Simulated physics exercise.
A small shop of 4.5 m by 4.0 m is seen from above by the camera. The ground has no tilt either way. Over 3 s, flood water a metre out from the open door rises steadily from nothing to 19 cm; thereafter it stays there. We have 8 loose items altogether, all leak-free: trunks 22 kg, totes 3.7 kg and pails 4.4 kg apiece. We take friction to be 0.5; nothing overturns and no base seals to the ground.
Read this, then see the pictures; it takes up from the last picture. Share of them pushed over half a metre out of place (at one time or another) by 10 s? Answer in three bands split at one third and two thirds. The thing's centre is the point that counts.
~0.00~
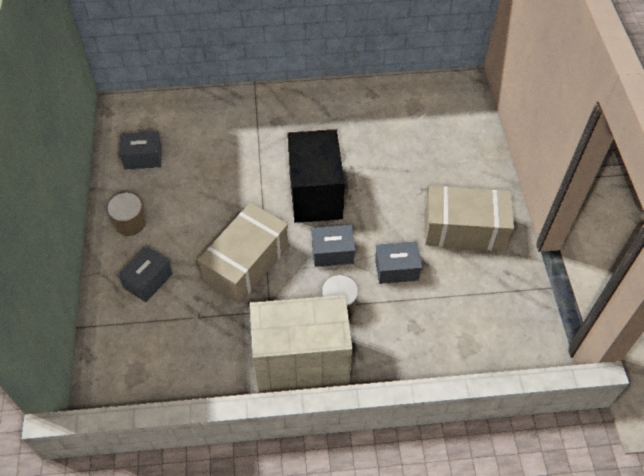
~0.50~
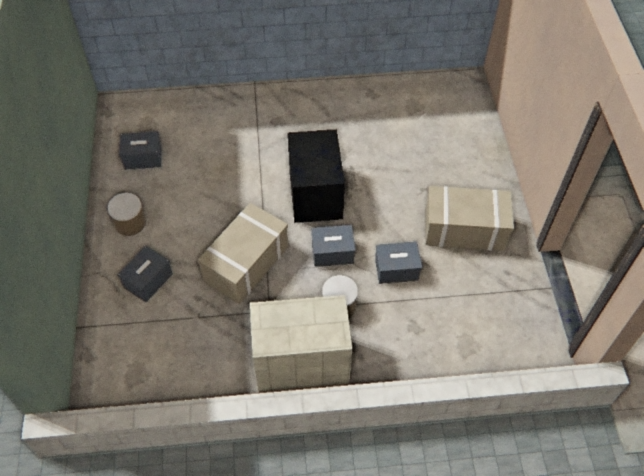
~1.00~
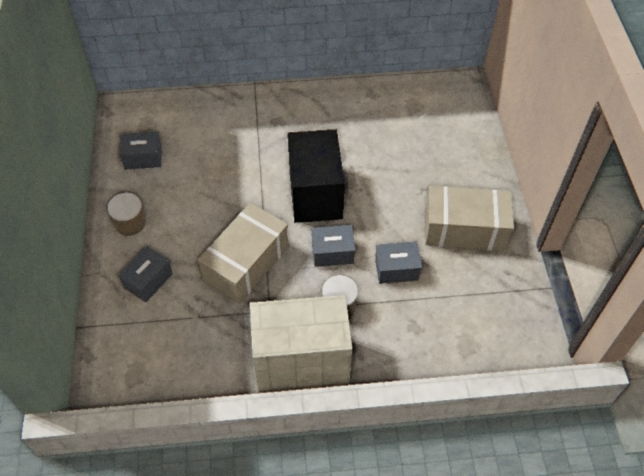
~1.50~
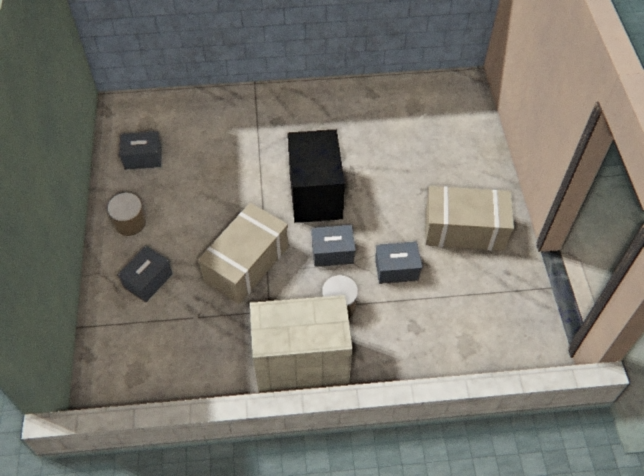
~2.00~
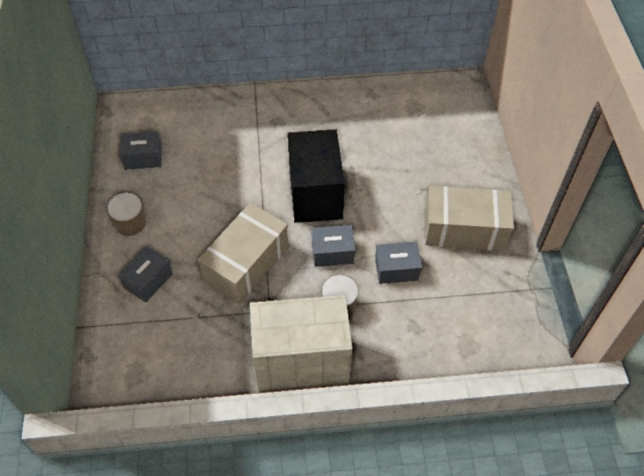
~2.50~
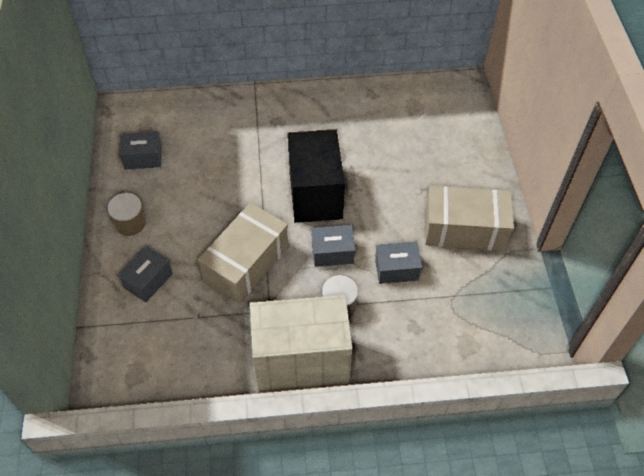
Two thirds or more.
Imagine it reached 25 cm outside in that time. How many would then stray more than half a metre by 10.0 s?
You'd get 7 in that case.
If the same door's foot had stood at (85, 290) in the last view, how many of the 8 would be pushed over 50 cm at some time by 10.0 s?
The answer then is 5.
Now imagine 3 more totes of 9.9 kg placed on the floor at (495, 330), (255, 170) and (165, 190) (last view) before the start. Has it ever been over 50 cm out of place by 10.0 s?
One by one, in that order: Above it, below it, below it.
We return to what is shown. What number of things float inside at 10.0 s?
The number is 6.
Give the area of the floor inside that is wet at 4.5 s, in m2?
Roughly 5.0 m2.
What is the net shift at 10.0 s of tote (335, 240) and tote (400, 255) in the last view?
In turn: 150 cm, 300 cm.
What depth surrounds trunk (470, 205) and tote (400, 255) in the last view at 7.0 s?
Depths: Near 3 cm, then near 6 cm.
After 3.5 s 0 of 8 are over 50 cm from their spots; 0 afloat.
After 4.5 s 2 of 8 are over 50 cm from their spots; 1 afloat.
After 7.0 s 4 of 8 are over 50 cm from their spots; 2 afloat.
After 10.0 s 7 of 8 are over 50 cm from their spots, and 7 have been at some point; 6 afloat.
